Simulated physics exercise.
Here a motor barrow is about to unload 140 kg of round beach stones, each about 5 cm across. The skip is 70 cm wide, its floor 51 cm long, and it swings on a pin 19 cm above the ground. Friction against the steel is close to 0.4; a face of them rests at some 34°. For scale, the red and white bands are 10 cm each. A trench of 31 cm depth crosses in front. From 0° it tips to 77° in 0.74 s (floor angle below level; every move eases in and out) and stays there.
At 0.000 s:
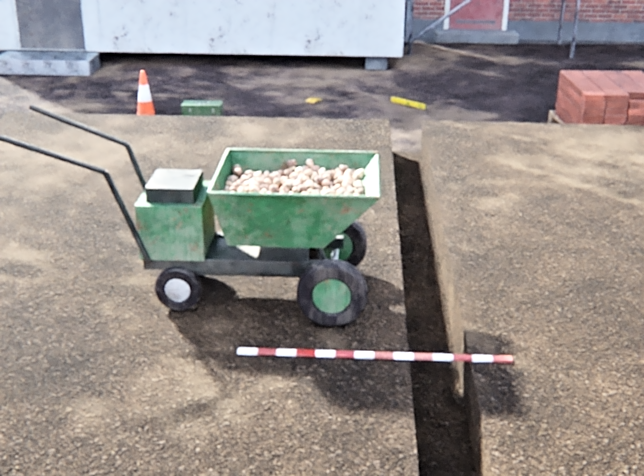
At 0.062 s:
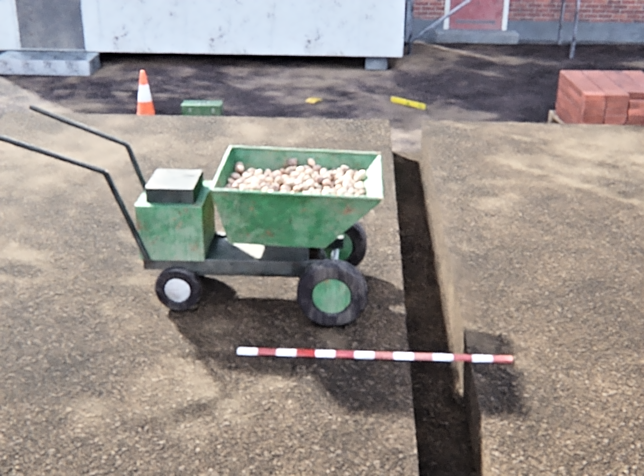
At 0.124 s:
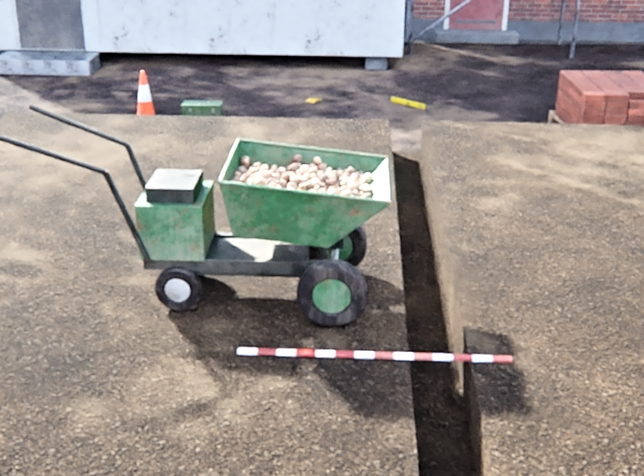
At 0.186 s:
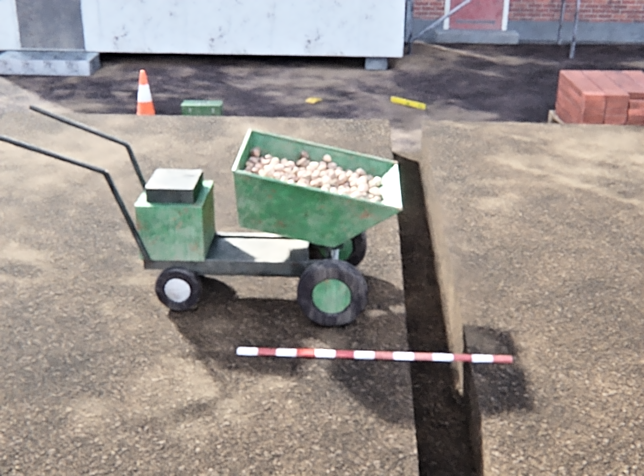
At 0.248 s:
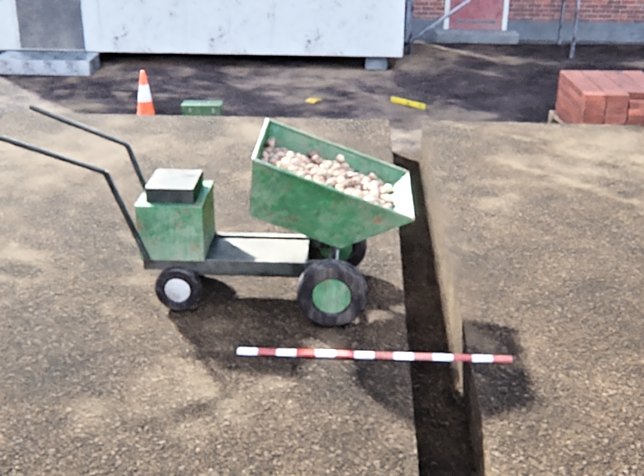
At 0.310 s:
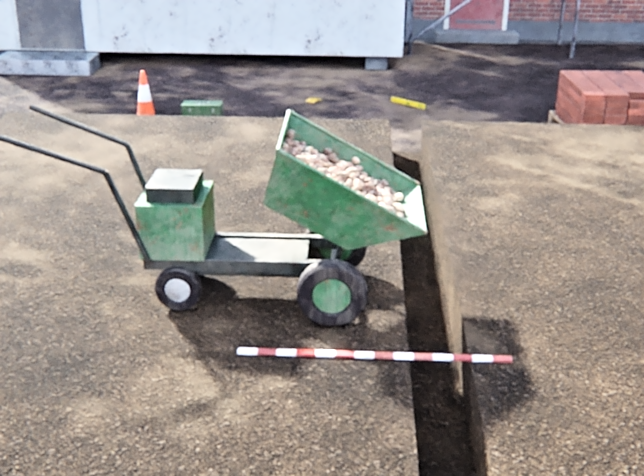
On a sunlit paved yard beside a narrow trench, a green motor barrow stood still while its skip, loaded with pale round stones, tilted gently at first, then more steeply, down toward the right.
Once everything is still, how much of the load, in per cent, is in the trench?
Some 27 per cent of it.
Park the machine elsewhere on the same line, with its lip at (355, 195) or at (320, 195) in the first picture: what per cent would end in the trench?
About 65 and 90 per cent.
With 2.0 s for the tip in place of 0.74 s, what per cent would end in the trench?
It would be near 35 per cent.
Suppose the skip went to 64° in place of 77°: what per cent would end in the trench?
It would be near 30 per cent.
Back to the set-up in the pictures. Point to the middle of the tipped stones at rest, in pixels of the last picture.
Their middle is at about (505, 299).
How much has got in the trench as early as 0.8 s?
About 10 per cent by then.
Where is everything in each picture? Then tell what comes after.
The skip is at 0°, its lip at (380, 198); the top of the load is at (327, 174), in the first picture.
The skip is at 2°, its lip at (382, 199); the top of the load is at (306, 172); the stones move at 0.4 m/s on average, in the second picture.
Lip at (390, 203), floor tilted 6°, highest stones at (266, 167); the stones move at 0.7 m/s on average, in the third picture.
The skip is at 12°, its lip at (402, 210); the top of the load is at (259, 159); the stones move at 1.0 m/s on average, in the fourth picture.
Lip at (414, 220), floor tilted 20°, highest stones at (270, 151); the stones move at 1.2 m/s on average, in the fifth picture.
The skip is at 29°, its lip at (427, 233); the top of the load is at (287, 140); the stones move at 1.4 m/s on average, in the sixth picture.
After 0.6 s the floor is at 64°; 100 % in the skip; the foremost stones are at (445, 270).
After 0.8 s the floor is at 77°; 55 % in the skip, 10 % in the trench, 35 % past the trench; the foremost stones are at (526, 300).
After 1.2 s the floor is at 77°; 5 % in the skip, 21 % in the trench, 74 % past the trench; the foremost stones are past the picture's edge.
After 3.1 s the floor is at 77°; 0 % in the skip, 27 % in the trench, 73 % past the trench; the foremost stones are past the picture's edge.
